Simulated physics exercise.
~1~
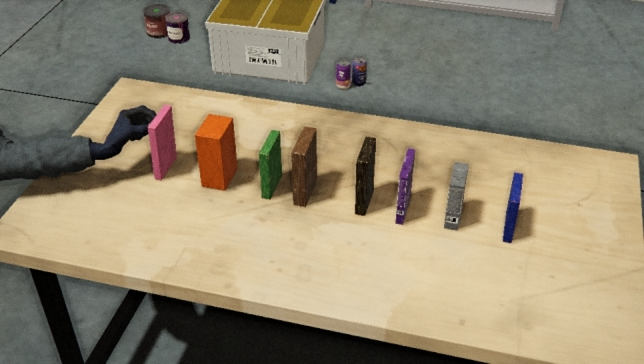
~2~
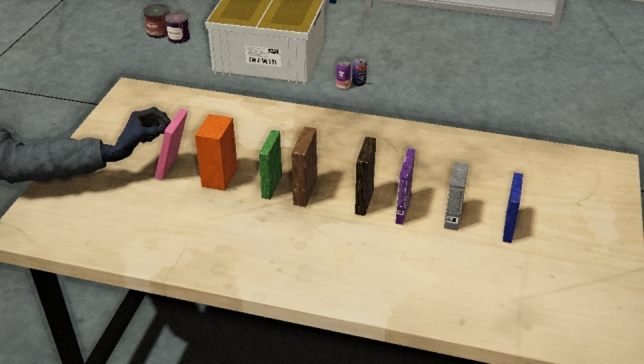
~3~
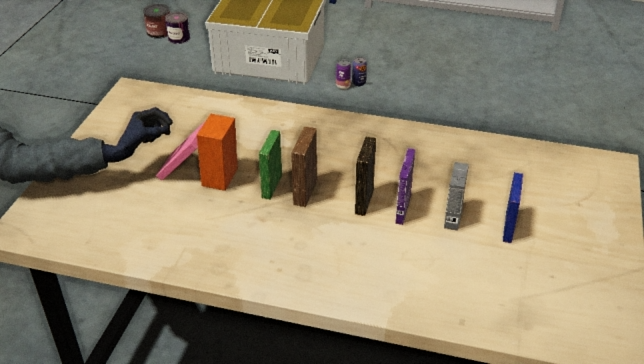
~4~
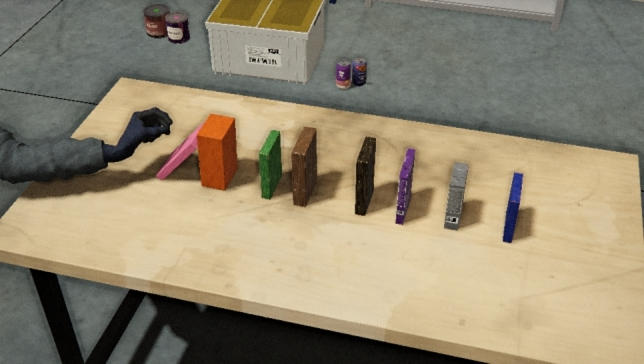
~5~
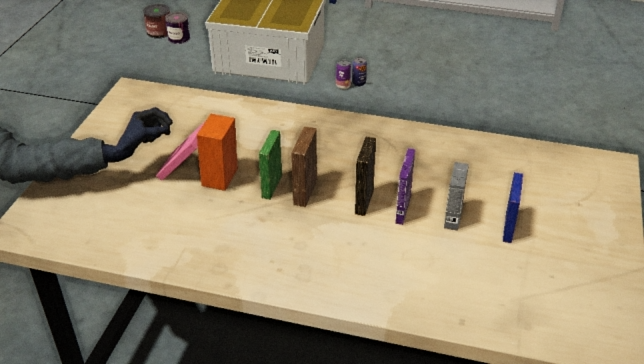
In this clip, a gloved hand tips a pink block rightward at the left end of a spaced row of upright blocks and boards on a wooden table. It comes to rest leaning against the orange block, and all the others stay standing.
